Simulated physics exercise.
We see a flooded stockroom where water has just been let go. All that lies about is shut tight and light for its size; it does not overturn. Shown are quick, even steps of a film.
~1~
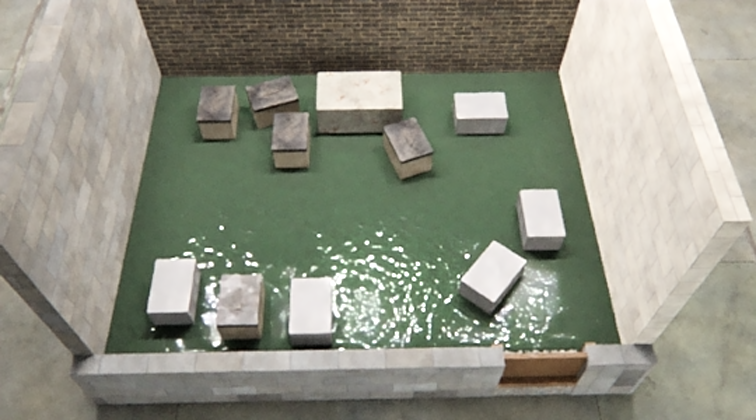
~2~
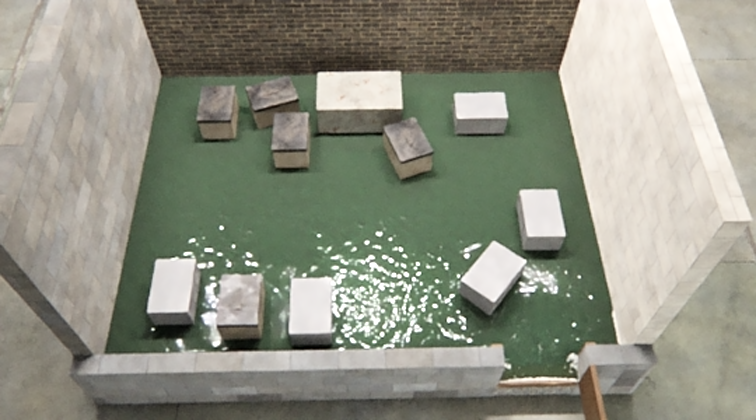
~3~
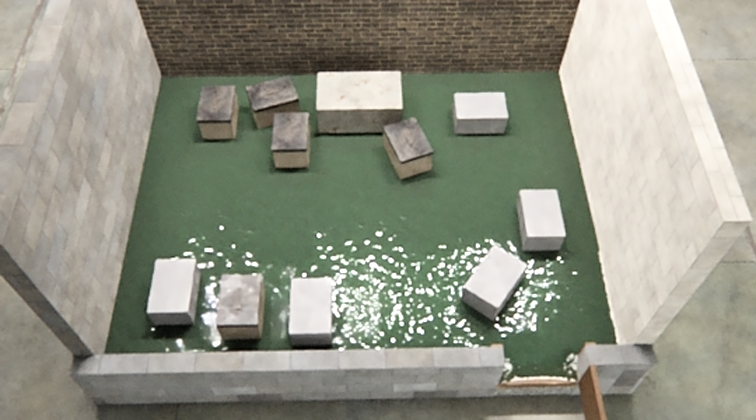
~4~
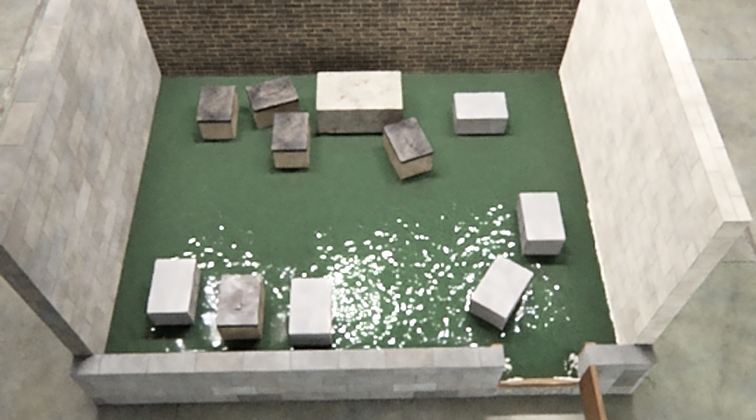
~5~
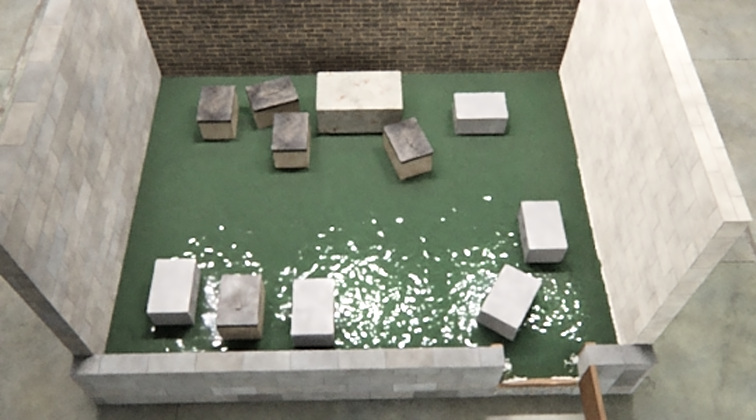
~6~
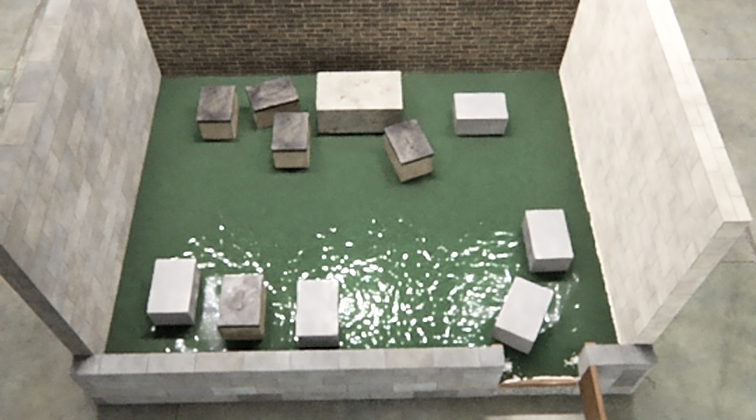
Brown gate swinging open at the lower right of a flooded, walled stockroom, then nearby pale crates drifting slightly toward the gap.
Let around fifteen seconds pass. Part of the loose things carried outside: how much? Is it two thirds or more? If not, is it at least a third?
Bottom third.
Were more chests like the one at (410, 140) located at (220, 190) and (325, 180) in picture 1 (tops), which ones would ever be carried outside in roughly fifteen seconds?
Taking them in order, the first is remaining and the second is remaining.
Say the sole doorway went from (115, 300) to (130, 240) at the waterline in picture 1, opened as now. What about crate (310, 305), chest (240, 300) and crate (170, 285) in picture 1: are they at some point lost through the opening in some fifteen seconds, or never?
Turn by turn - departs, departs, departs.
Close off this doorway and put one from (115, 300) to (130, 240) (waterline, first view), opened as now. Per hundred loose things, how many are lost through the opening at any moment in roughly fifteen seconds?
That would be near 30 per cent of the things.
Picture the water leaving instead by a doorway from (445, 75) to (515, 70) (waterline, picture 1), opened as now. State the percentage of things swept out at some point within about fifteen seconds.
Roughly 30 %.
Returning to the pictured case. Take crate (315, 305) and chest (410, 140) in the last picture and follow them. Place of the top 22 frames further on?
They should end up near (492, 319) and (459, 189) respectively.
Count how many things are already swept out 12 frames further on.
That gives 2.
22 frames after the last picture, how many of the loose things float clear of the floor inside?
So that is 8.
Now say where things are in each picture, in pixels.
The first picture shows a crate at (494, 271), afloat; a crate at (542, 212) floats; 0 of 10 have shifted.
The second picture shows a crate at (494, 271), afloat; a crate at (542, 212) floats; 0 of 10 have shifted.
The third picture shows a crate at (496, 276), afloat, close to its start; a crate at (542, 213), afloat; 1 of 10 have shifted.
The fourth picture shows a crate at (502, 285), afloat, close to its start; a crate at (542, 216) floats, close to its start; 1 of 10 have shifted.
The fifth picture shows a crate at (511, 295) floats, a stride from its start; a crate at (544, 225) floats, close to its start; 2 of 10 have shifted.
The sixth picture shows a crate at (525, 308) floats, a stride from its start; a crate at (549, 234), afloat, close to its start; 3 of 10 have shifted.
A moment on, 1 of 10 are out; 9 afloat.
Next, 2 of 10 are out; 8 afloat.
Later, 2 of 10 are out; 8 afloat.
In the end, 3 of 10 are out; 7 afloat.
